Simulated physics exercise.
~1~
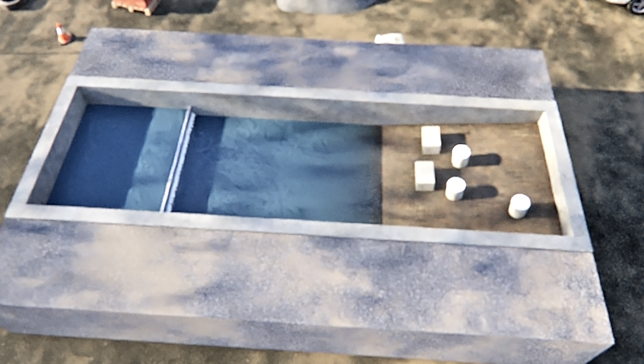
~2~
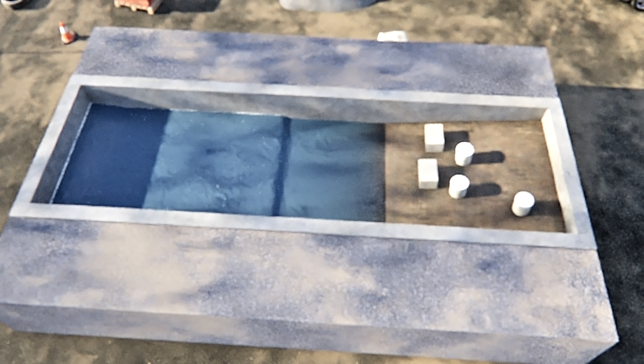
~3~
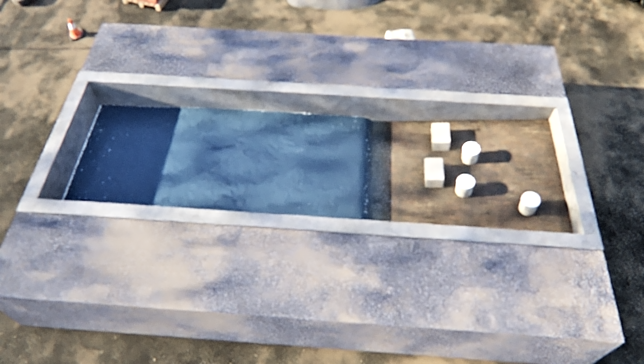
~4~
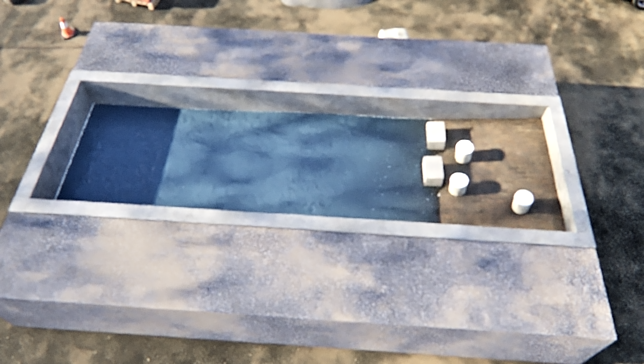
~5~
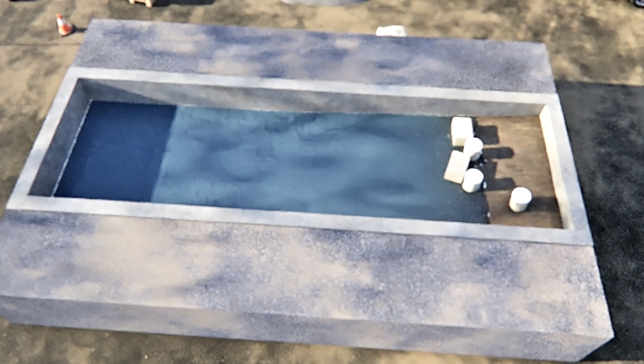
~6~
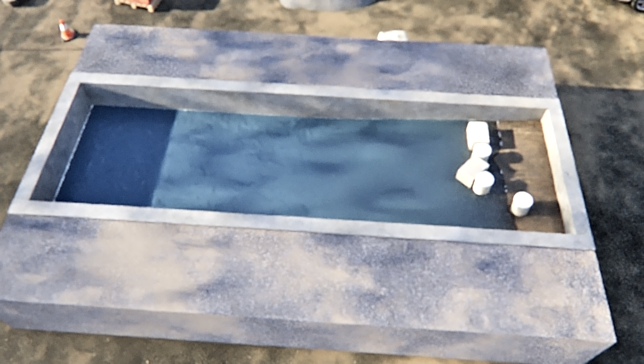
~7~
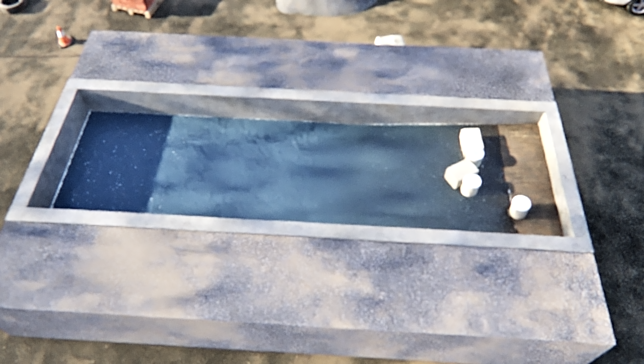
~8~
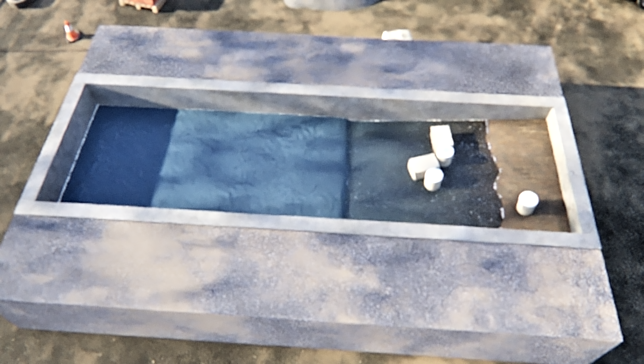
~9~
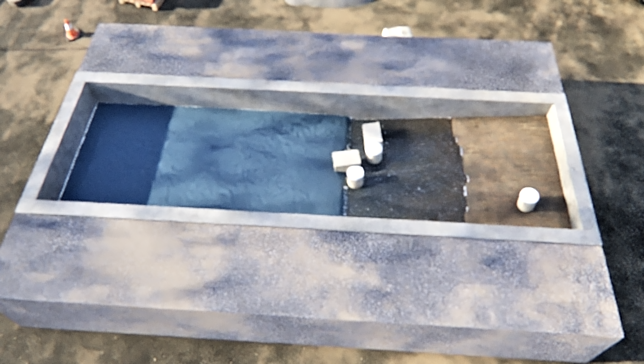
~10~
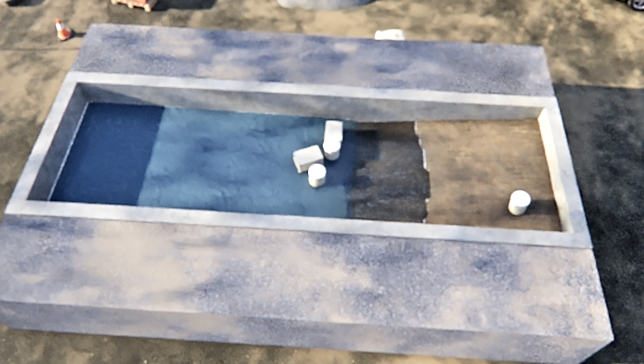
We see a wave run rightward along a concrete basin and up its bare slope, pushing two white crates and two white pails to the right, then draining back and carrying them left until they float clustered in the blue water, while a third pail remains on the slope.
